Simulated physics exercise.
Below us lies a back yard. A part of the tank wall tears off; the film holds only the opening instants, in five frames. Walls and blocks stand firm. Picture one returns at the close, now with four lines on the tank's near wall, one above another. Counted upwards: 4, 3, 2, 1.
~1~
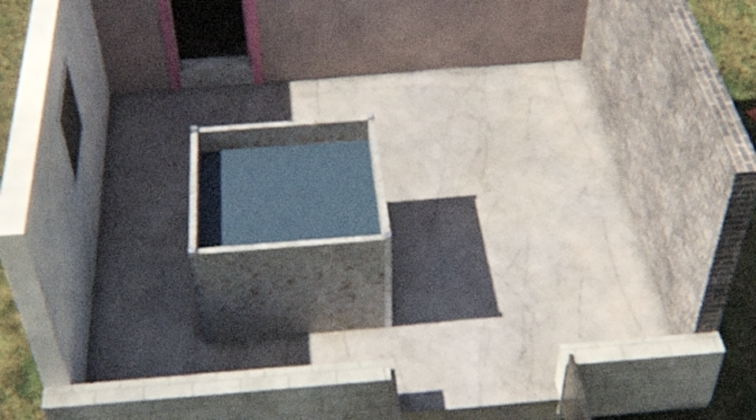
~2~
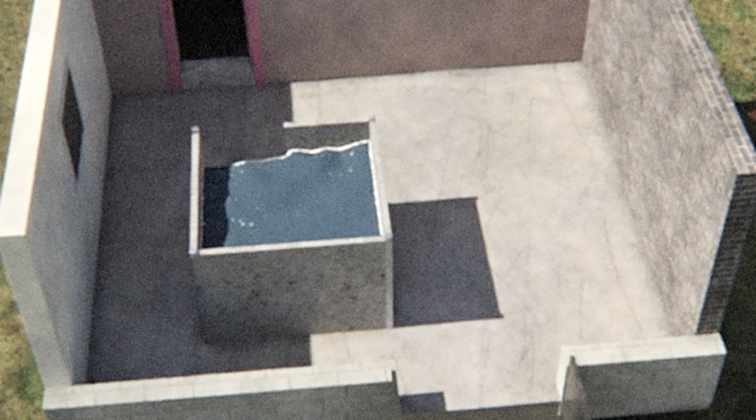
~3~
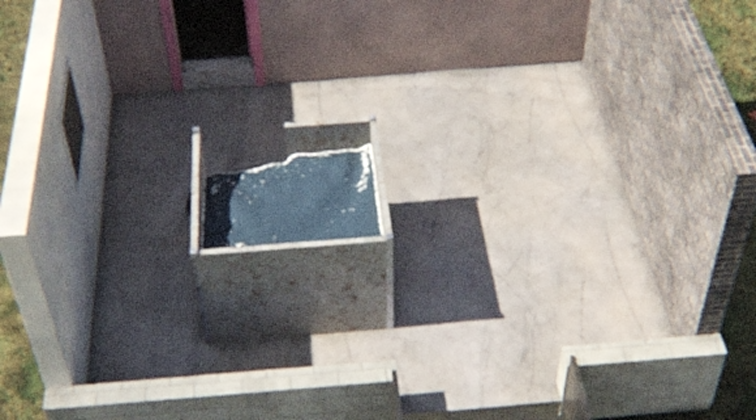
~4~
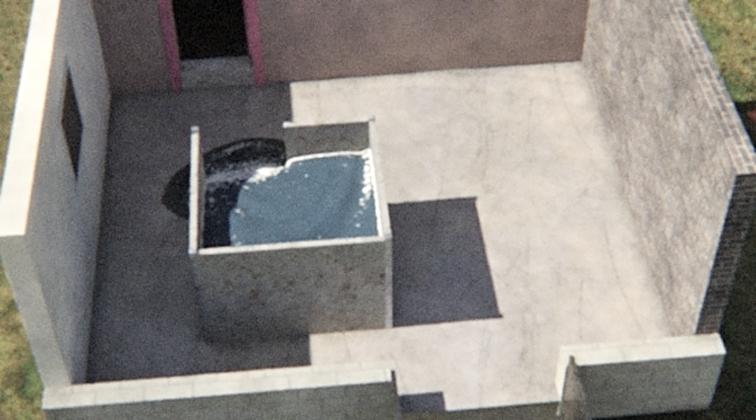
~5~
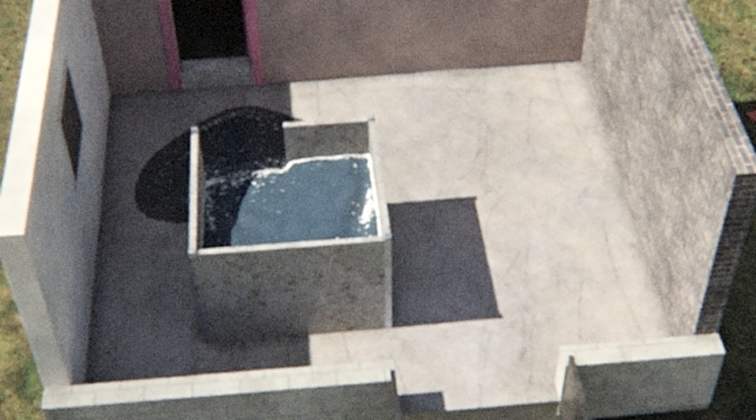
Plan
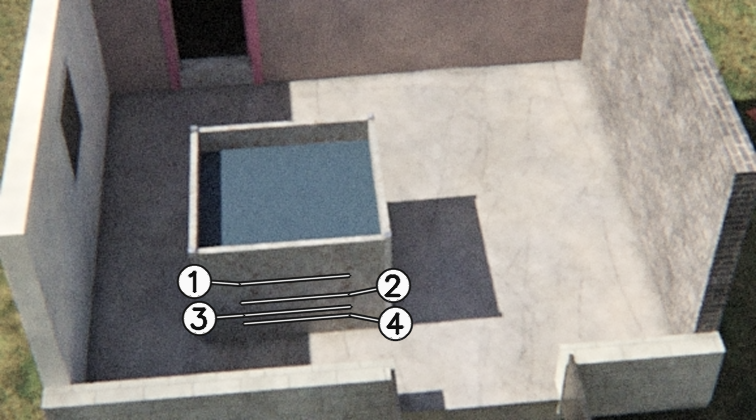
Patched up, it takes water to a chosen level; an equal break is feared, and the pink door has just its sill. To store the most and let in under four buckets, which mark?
It is 2.
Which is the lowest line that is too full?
1 it is.
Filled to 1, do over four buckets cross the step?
Yes, it does.
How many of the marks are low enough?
Three of them.
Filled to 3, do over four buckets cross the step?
No, that is safe.
In white, 1 at (294, 279); 2 at (295, 298); 3 at (296, 311); 4 at (297, 319); from the bottom up 4, 3, 2, 1.
If 1 is chosen, about 10 bucketfuls get in.
If 2 is chosen, a splash gets over, under a bucket.
If 3 is chosen, nothing gets over.
If 4 is chosen, nothing gets over.
